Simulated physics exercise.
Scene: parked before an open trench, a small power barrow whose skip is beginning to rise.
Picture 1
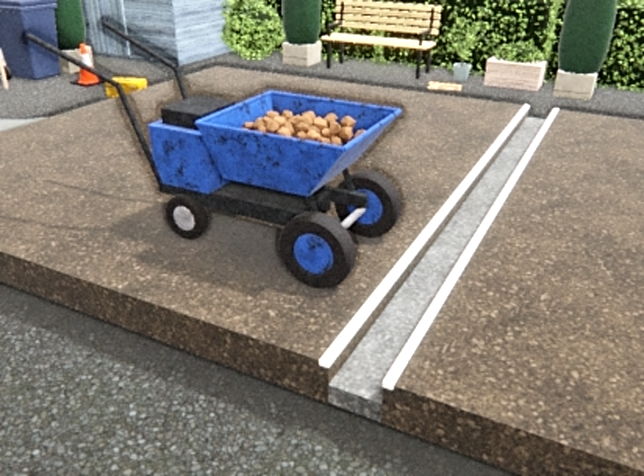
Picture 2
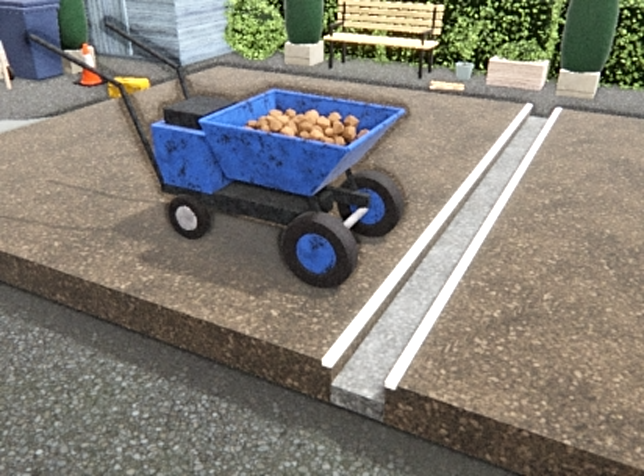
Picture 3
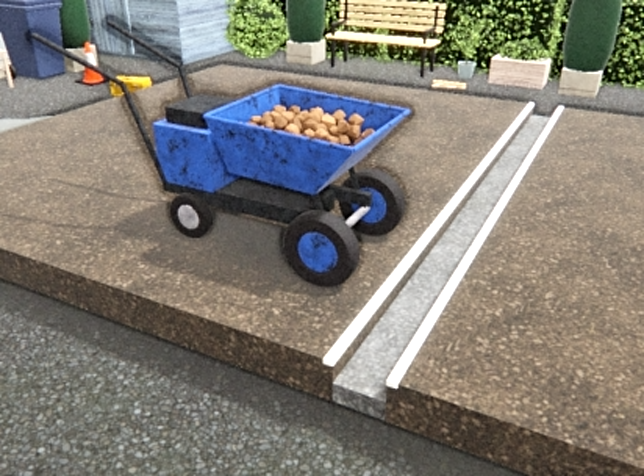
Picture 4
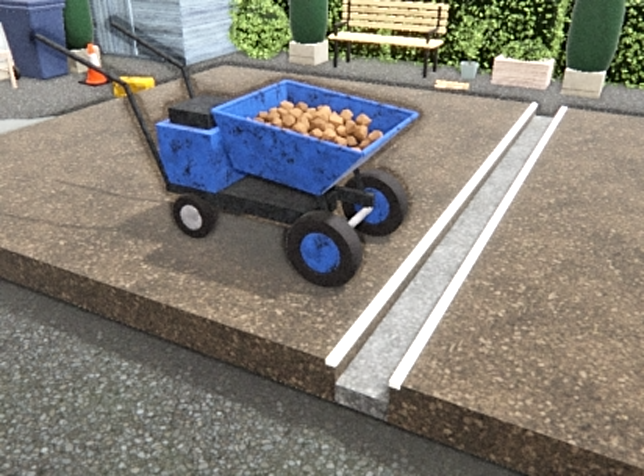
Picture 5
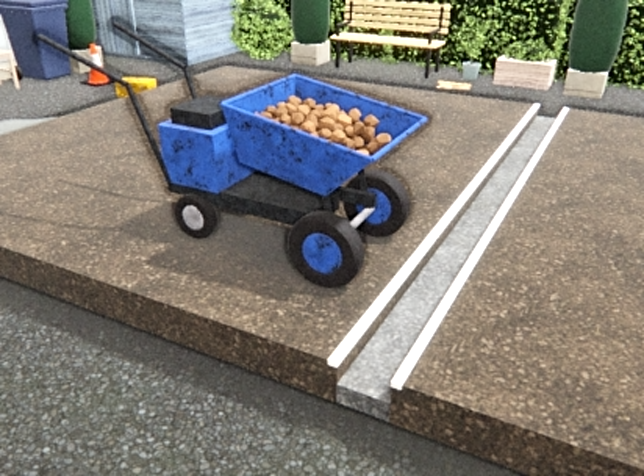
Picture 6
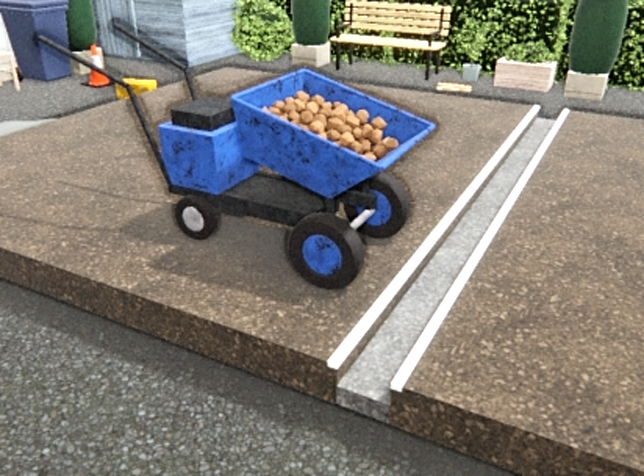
Blue power barrow standing beside a narrow trench, its skip of brown clods gradually tilting forward to the right.
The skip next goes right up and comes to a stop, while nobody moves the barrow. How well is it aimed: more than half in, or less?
Inside: The lesser amount.
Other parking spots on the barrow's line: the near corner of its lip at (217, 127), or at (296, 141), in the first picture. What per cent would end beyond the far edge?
First spot 0 per cent, second spot 30 per cent.
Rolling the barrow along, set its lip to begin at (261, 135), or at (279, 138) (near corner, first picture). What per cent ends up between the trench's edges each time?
Estimates, in order: 60 % then 70 %.
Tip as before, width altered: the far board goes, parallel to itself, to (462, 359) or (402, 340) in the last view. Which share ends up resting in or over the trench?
Roughly 60 per cent, then roughly 0 per cent.
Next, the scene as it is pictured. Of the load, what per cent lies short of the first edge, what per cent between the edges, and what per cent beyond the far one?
About: Short 0, between 15, beyond 85 per cent.
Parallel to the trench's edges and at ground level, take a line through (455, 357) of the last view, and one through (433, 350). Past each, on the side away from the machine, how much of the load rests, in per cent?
About 50 and 70 %.
Soon after the last picture, skip tipped steeply; all in the skip.
A little later, skip tipped steeply; nearly all in the skip; a stray few beyond it; a stray few falling.
Later still, skip tipped right over; about a quarter in the skip; about two thirds beyond it; a stray few falling.
By the end, skip tipped right over; a stray few in the skip; a small part in or heaped over the trench; most beyond it.
